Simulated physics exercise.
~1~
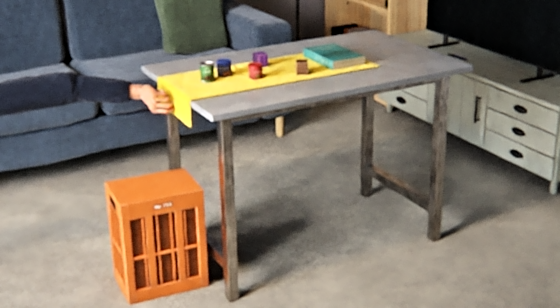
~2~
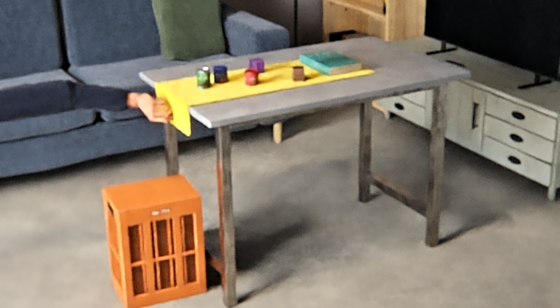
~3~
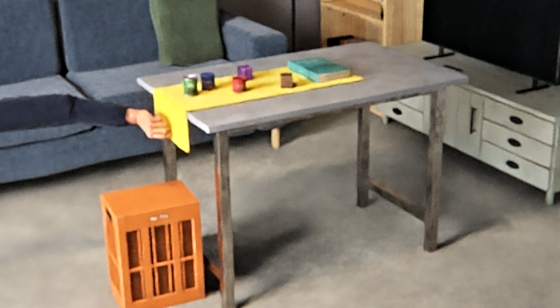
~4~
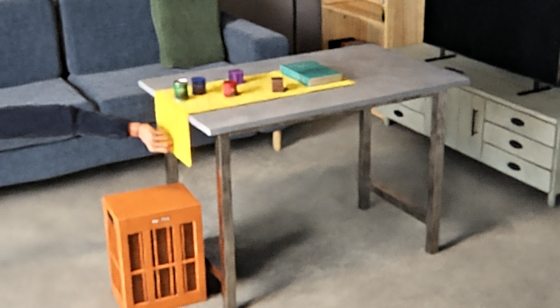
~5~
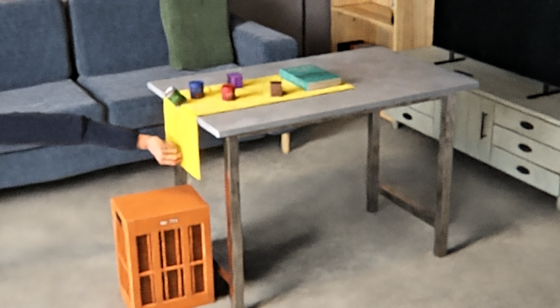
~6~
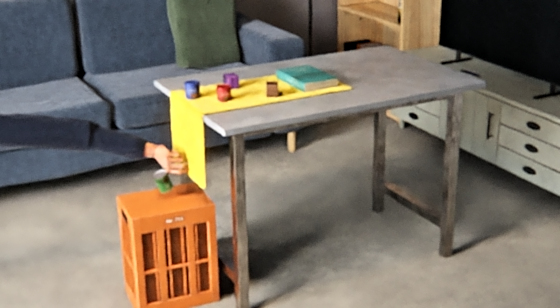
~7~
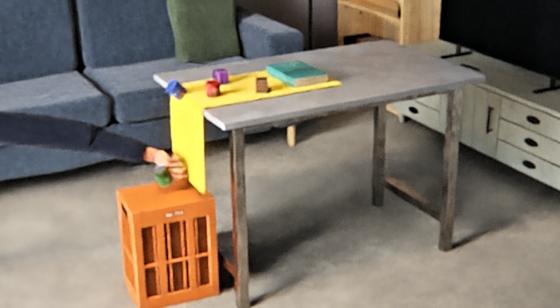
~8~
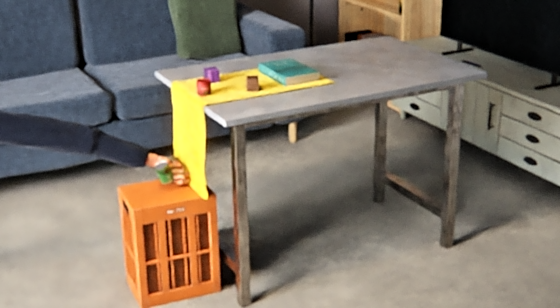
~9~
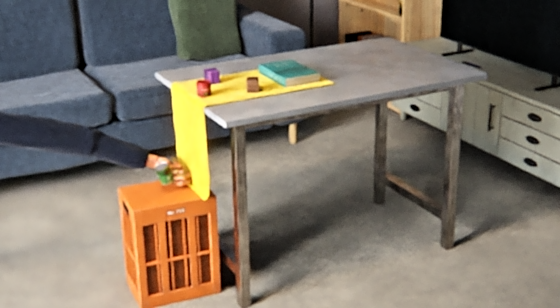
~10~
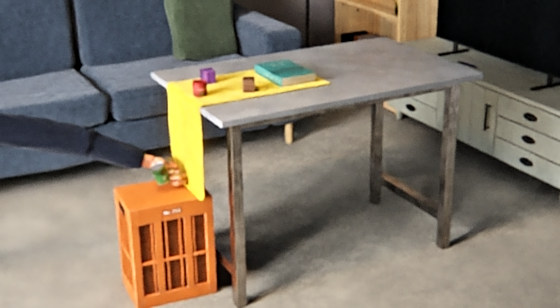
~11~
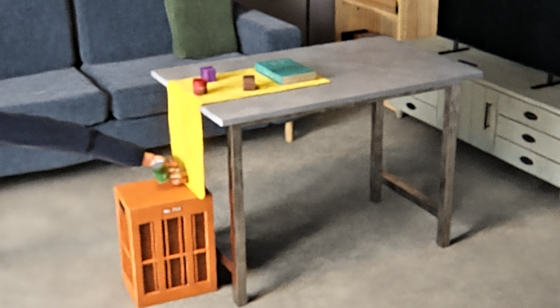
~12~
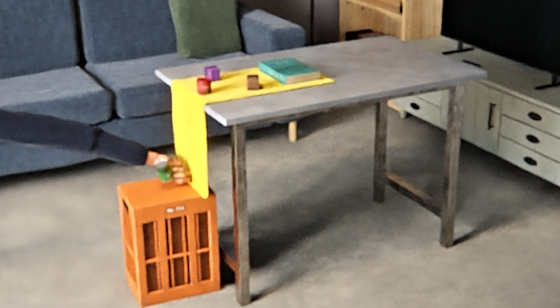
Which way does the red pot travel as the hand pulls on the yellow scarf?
The red pot moves to the left, carried along with the scarf toward the table's left edge.
